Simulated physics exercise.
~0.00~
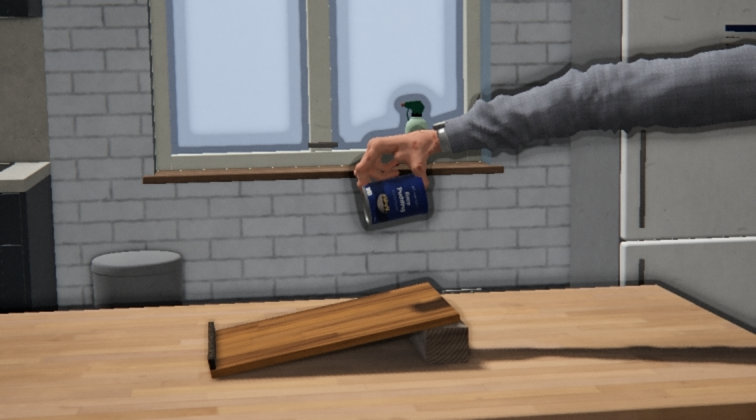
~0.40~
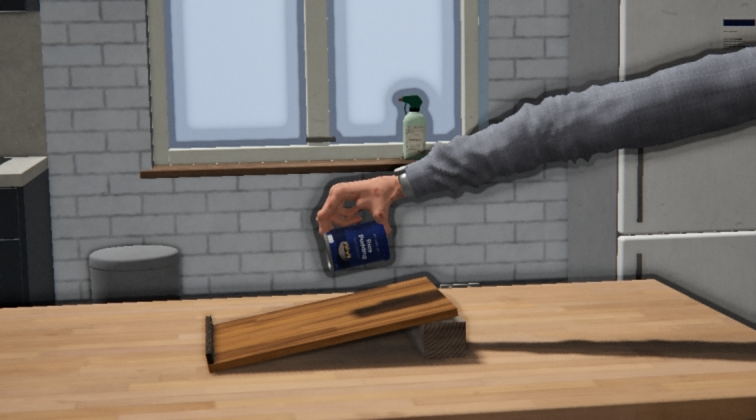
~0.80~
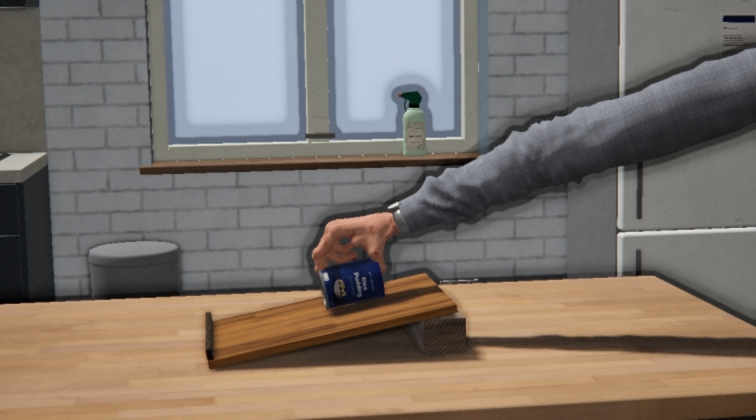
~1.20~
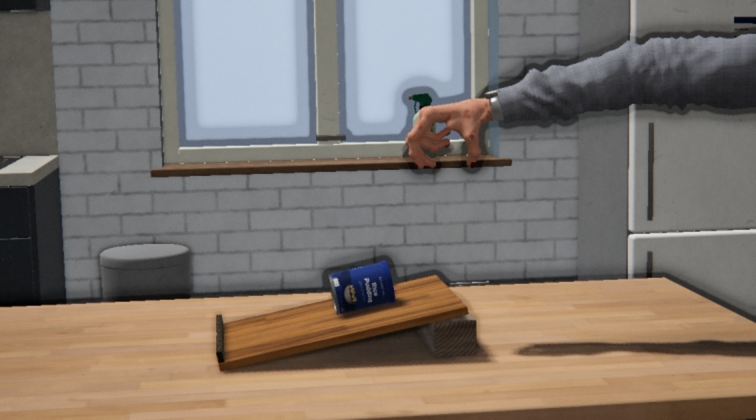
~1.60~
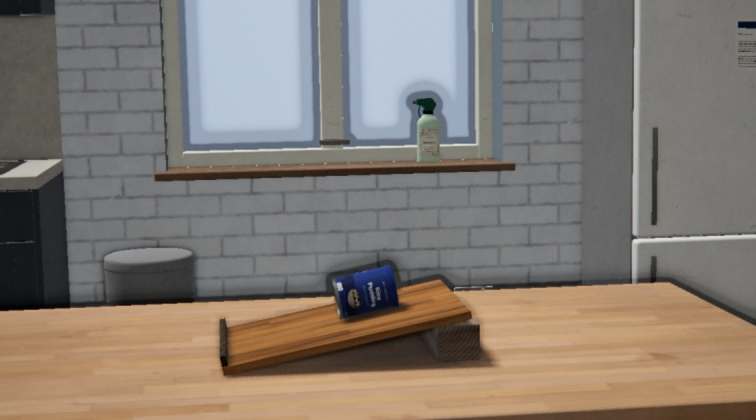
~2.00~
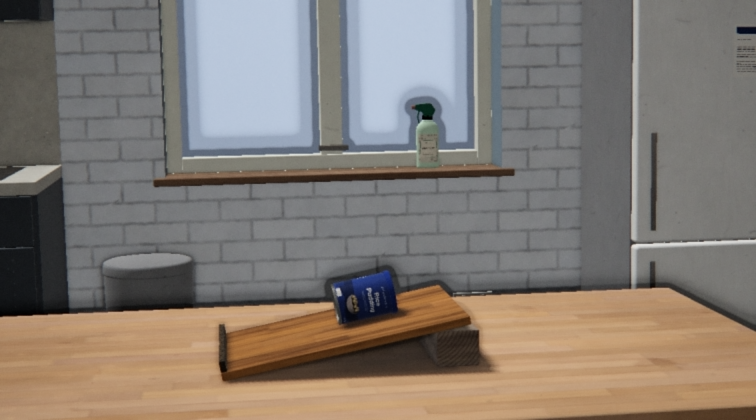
A blue tin was lowered by a hand onto a sloping wooden board propped up on a kitchen counter. The hand let go and drew back out of view to the right, and the tin stayed resting where it was on the slope.
